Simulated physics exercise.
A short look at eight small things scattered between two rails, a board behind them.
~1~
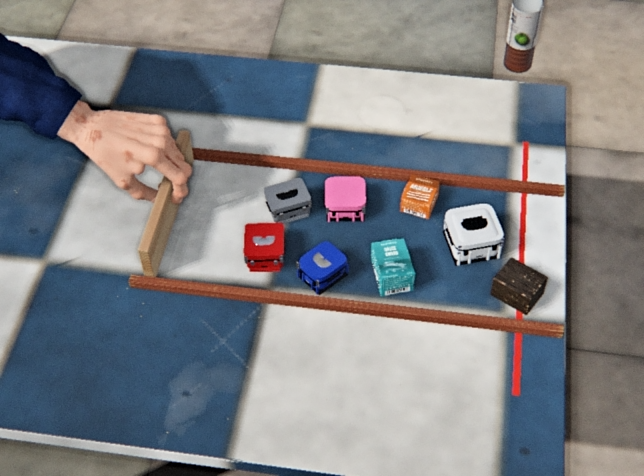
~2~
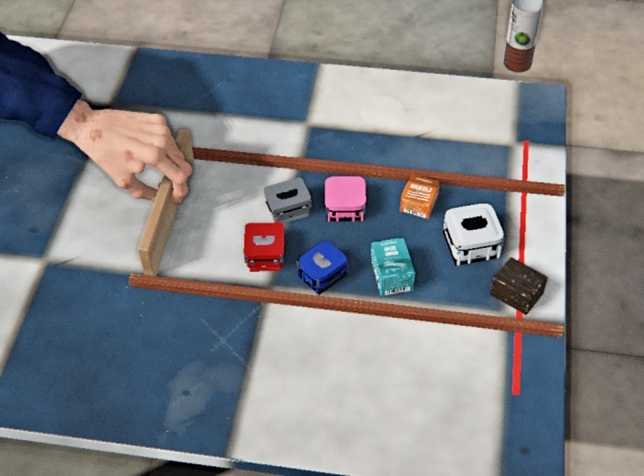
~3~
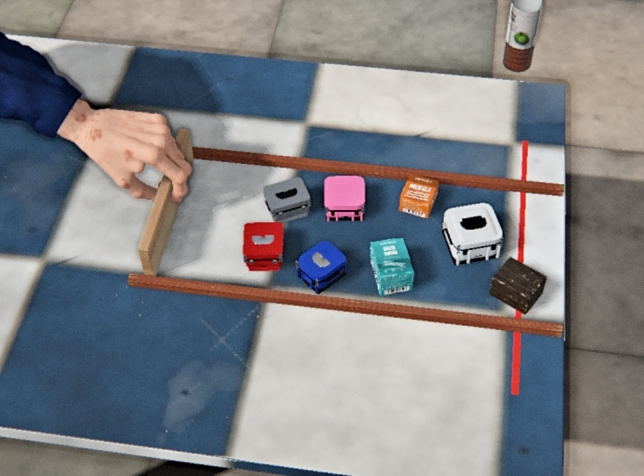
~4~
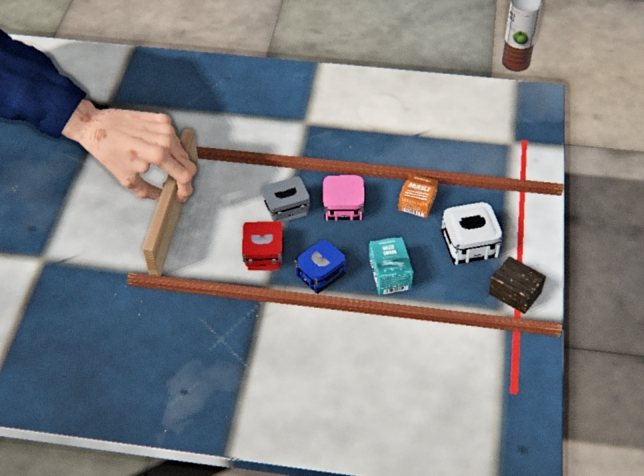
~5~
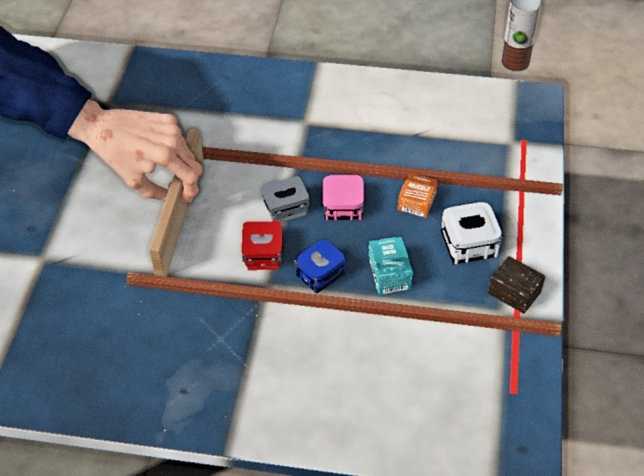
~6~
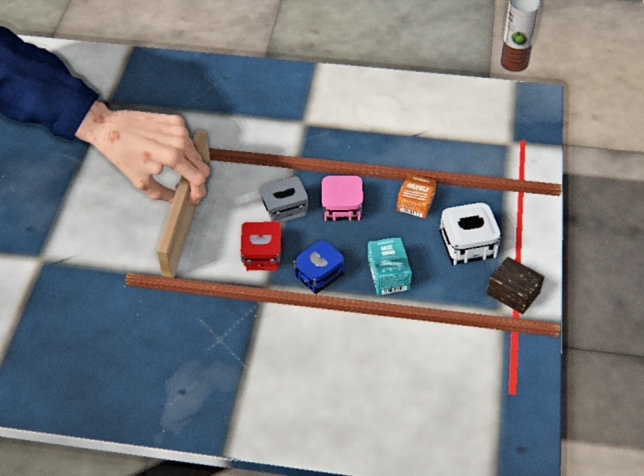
On a blue and white checked surface, eight small cases and boxes sit scattered between two brown rails, the black block beside a red line at the right. A hand holds a wooden board upright behind them at the left, still at first, then slides it slightly rightward, while the objects stay in place.
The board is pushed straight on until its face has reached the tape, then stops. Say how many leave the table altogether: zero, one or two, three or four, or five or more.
The number that fall off is five or more.
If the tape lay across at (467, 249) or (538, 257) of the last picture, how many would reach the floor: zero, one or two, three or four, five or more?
Taking them in turn, one to two; five or over.
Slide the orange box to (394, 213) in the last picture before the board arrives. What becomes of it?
It drops off.
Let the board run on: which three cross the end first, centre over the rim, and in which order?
Earliest first: The black block, the turquoise box, the white case.
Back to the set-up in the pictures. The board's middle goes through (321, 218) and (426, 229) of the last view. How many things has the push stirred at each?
6 and 8.
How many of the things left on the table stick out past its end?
That would be 0.
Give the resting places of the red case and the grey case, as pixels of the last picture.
The red case stops around (538, 279); the grey case around (540, 238).
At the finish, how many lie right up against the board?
3 of them.
A little later, none off yet; black block at rest near (515, 285); white case at rest near (469, 233); orange box at rest near (417, 195).
Next, none off yet; black block shifted a little near (535, 287); white case shifted a little near (492, 234); orange box shifted well along near (499, 200).
When it is over, the number that fall off is five or more; down, blue case, turquoise box, orange box, white case and black block.
